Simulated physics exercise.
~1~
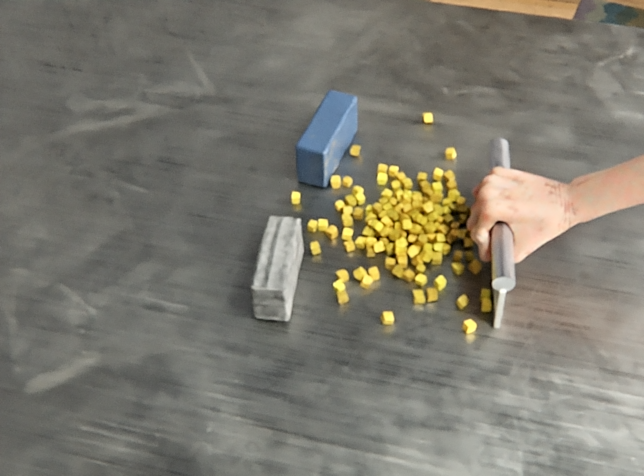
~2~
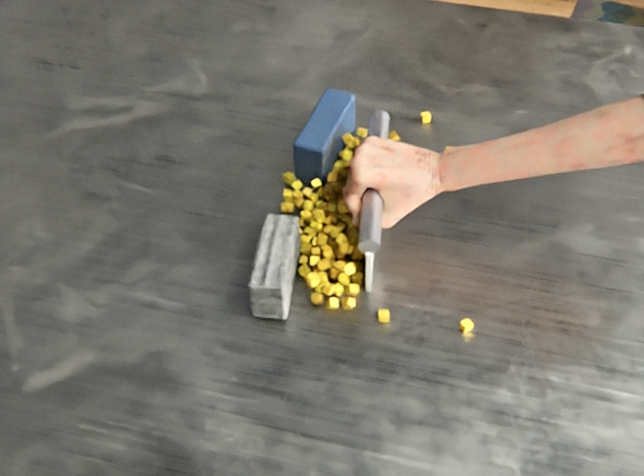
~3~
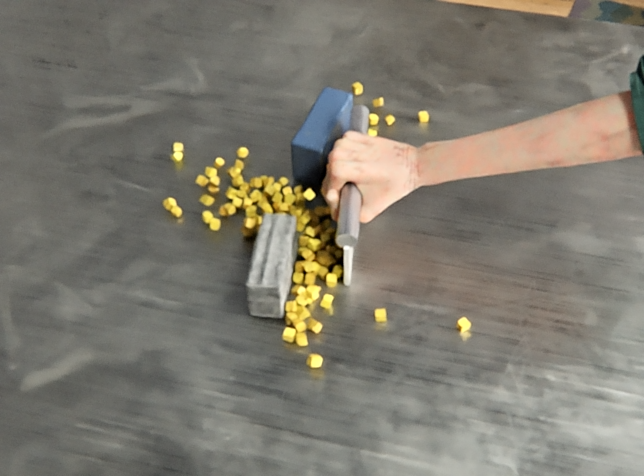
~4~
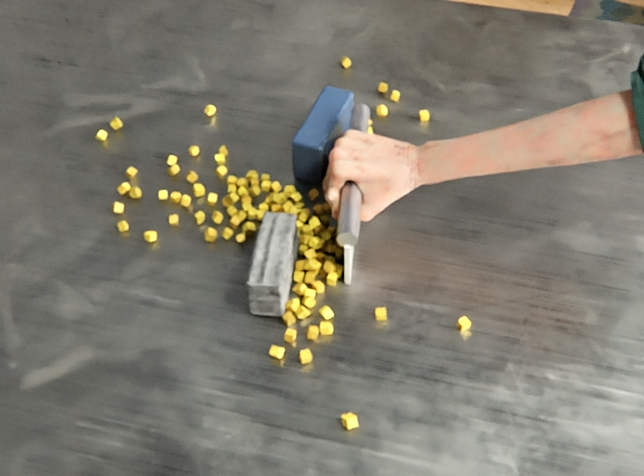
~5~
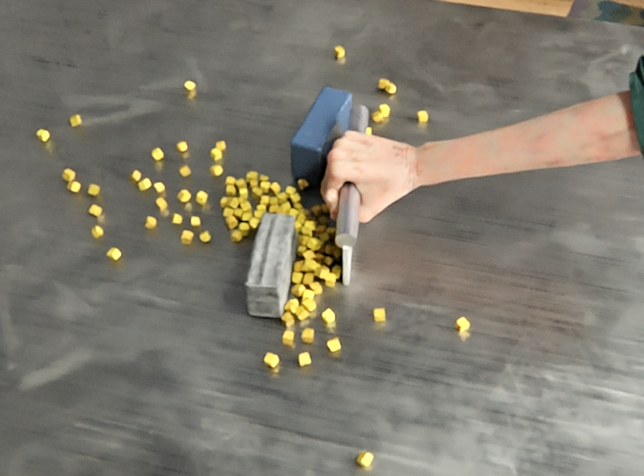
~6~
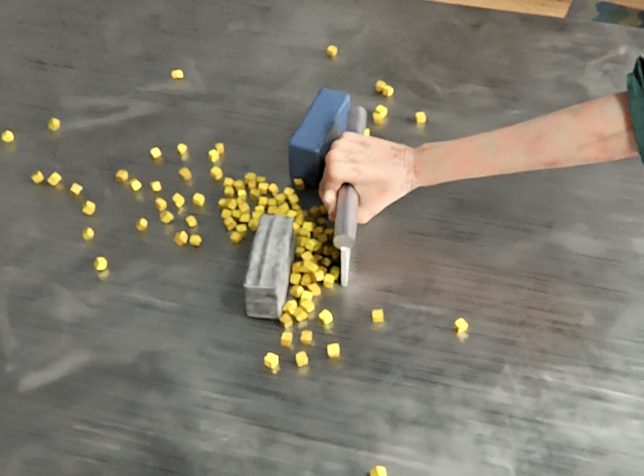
Yellow cubes being pushed left by a hand-held scraper towards two blocks, some spilling through the gap and scattering, others staying bunched.
